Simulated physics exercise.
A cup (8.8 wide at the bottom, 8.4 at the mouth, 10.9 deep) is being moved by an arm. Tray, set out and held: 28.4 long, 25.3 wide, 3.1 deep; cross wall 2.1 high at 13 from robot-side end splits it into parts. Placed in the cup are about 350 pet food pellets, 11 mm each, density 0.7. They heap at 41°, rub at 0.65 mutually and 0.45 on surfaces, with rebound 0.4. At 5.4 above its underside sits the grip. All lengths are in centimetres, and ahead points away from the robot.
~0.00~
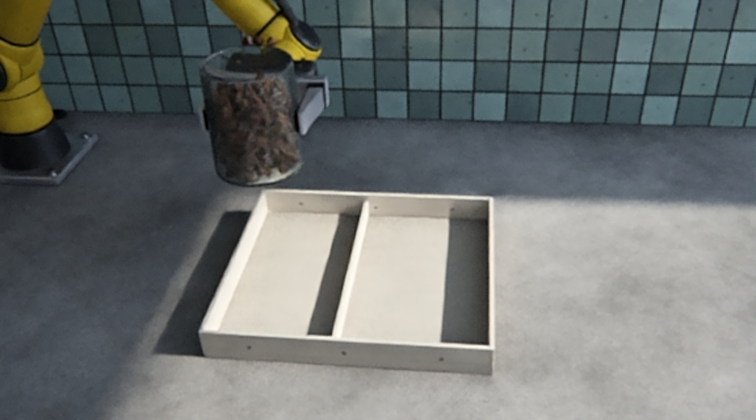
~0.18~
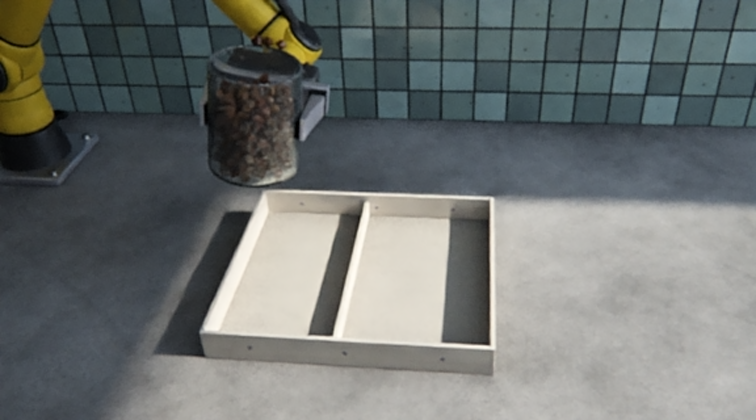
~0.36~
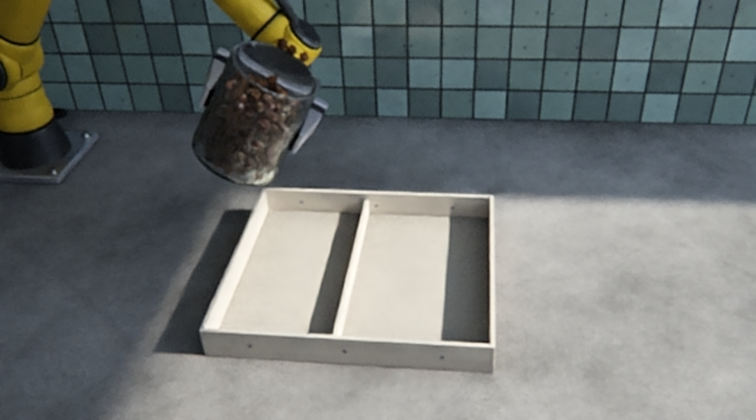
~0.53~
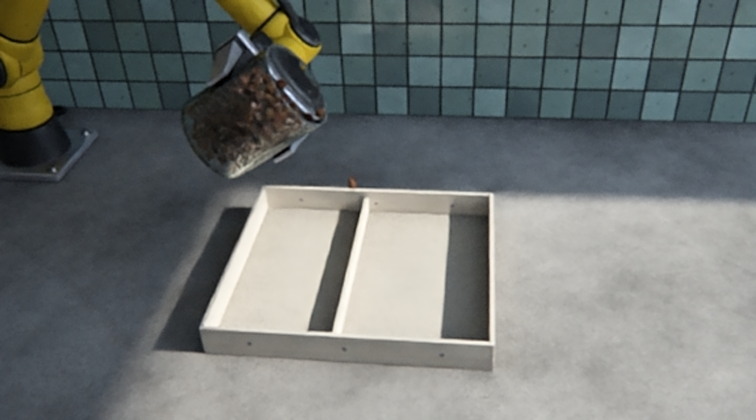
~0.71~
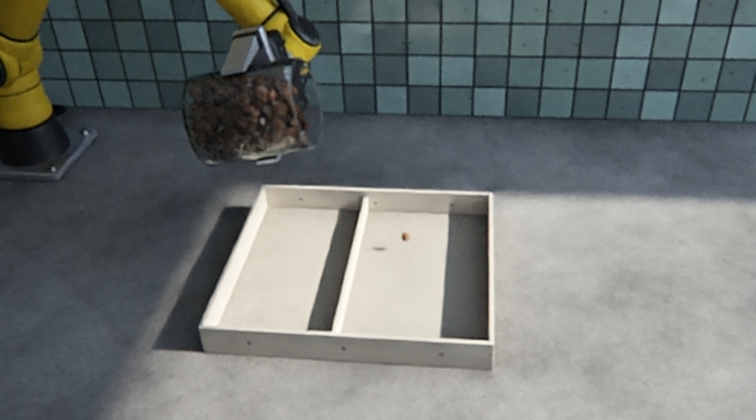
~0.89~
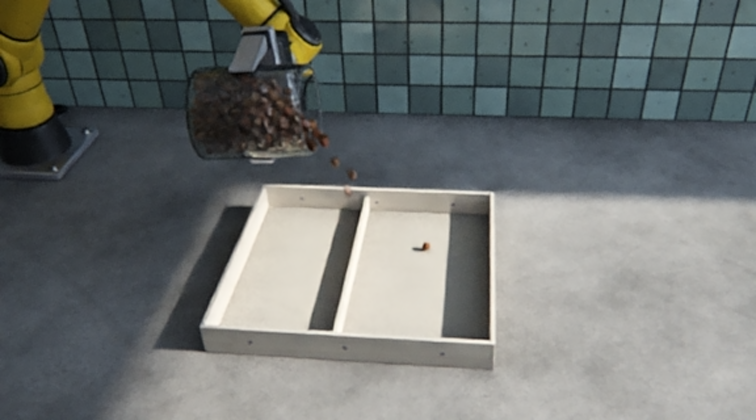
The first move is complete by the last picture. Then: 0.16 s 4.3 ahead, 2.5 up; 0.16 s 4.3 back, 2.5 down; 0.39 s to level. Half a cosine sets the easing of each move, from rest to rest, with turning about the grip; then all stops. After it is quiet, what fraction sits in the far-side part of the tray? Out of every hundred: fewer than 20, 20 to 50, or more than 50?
20 to 50 out of every hundred.
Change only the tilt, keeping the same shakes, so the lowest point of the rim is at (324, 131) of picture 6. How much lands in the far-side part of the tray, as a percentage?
It comes out near 10 percent.
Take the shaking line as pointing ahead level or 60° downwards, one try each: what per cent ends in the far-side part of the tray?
First try some 25 %, second try some 0 %.
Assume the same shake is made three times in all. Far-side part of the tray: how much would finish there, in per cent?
Expected share: About 55 %.
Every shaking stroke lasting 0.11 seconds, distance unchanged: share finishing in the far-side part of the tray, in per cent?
It would come to around 70 %.
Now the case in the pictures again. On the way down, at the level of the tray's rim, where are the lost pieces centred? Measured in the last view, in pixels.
They come down centred close to (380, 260).
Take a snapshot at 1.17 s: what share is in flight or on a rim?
Some 11 percent.
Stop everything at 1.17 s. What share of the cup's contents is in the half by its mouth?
65 %.
By 1.17 s, tilted 86° forward, highest piece 24 above the table; 306 in the cup, 7 in the far-side part, 38 in flight or on a rim.
By 1.46 s, tilted 25° forward, highest piece 25 above the table; 238 in the cup, 95 in the far-side part, 15 in the robot-side part, 3 in flight or on a rim.
By 1.80 s, level, highest piece 23 above the table; 238 in the cup, 98 in the far-side part, 15 in the robot-side part.
By 2.85 s, level, highest piece 23 above the table; 238 in the cup, 98 in the far-side part, 15 in the robot-side part.
Final count, 238 in the cup, 98 in the far-side part, 15 in the robot-side part. That is 28 % in the far-side part of the tray.
